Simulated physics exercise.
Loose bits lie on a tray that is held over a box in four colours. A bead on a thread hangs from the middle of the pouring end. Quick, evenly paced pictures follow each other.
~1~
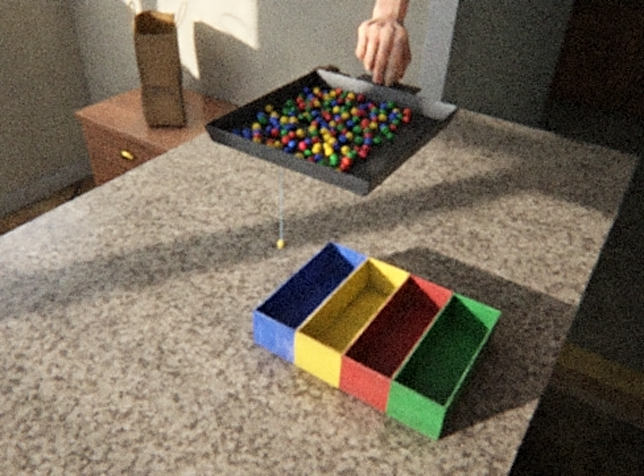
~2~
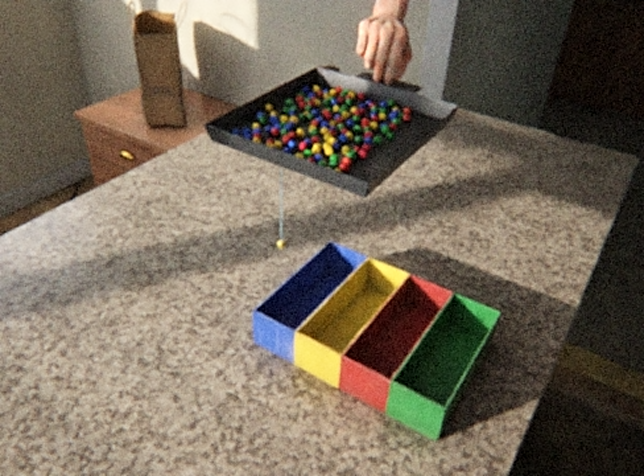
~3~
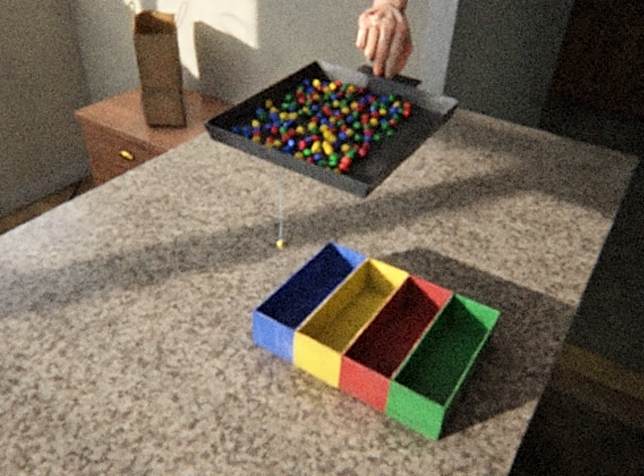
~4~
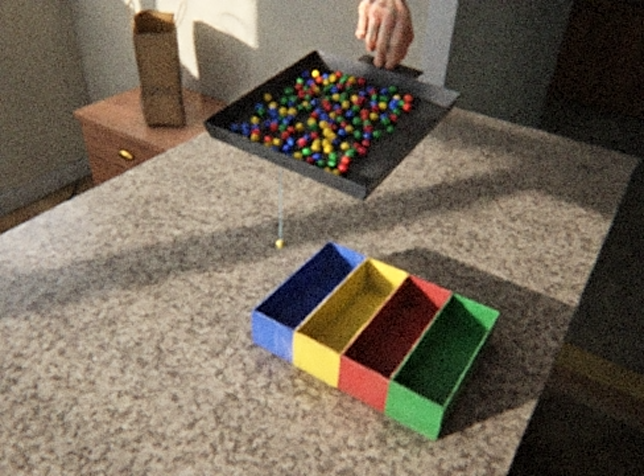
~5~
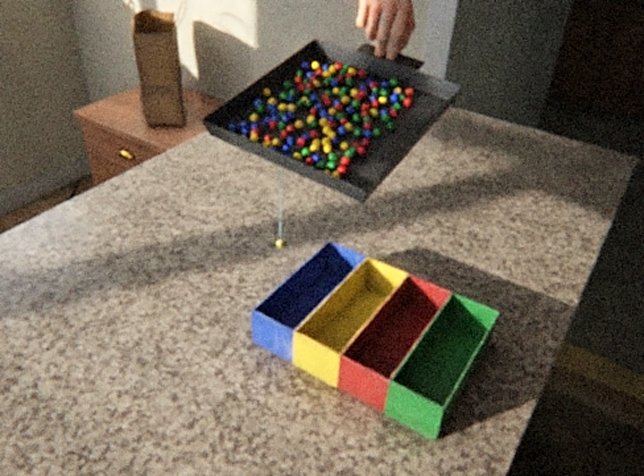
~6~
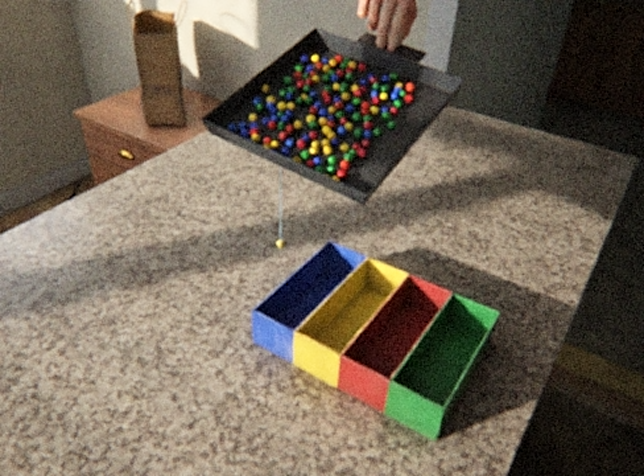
A hand slowly tilted a dark tray of colourful beads above a blue, yellow, red and green box, its right corner dipping slightly, and most of the beads began shifting while the box stayed still.
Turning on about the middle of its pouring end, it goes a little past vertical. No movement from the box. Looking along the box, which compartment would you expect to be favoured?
I would expect the yellow compartment to be favoured.
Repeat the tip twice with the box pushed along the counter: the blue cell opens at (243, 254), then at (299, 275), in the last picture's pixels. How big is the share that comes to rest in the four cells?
The first yields 100 per cent and the second 100 per cent.
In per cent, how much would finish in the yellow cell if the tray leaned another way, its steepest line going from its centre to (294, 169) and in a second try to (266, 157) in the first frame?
So it's 20 percent with the first slope and 0 percent with the other.
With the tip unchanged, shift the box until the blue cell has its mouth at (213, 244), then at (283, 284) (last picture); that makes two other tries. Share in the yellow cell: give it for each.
Roughly 0% first, roughly 70% second.
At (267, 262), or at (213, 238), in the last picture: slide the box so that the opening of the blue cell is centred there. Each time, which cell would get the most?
The cell in red, then the green cell.
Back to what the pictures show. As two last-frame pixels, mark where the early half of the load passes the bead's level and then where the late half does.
Initially about (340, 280); subsequently about (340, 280).
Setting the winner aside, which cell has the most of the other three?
The answer would be the blue cell.
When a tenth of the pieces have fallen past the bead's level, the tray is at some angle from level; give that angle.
Roughly 75 degrees from level.
Shortly afterwards, tray tipped steeply; all but a few on the tray; only a few in the yellow cell; only a few falling or outside the box.
Next, tray tipped right over; a little on the tray; near half in the yellow cell; near a quarter in the blue cell; a little falling or outside the box.
Some moments later, tray tipped past a quarter turn; near two thirds in the yellow cell; near a third in the blue cell; only a few in the red cell; only a few falling or outside the box.
In the end, tray tipped past a quarter turn; near two thirds in the yellow cell; near a third in the blue cell; only a few in the red cell; none at all in the green cell; only a few outside the box.
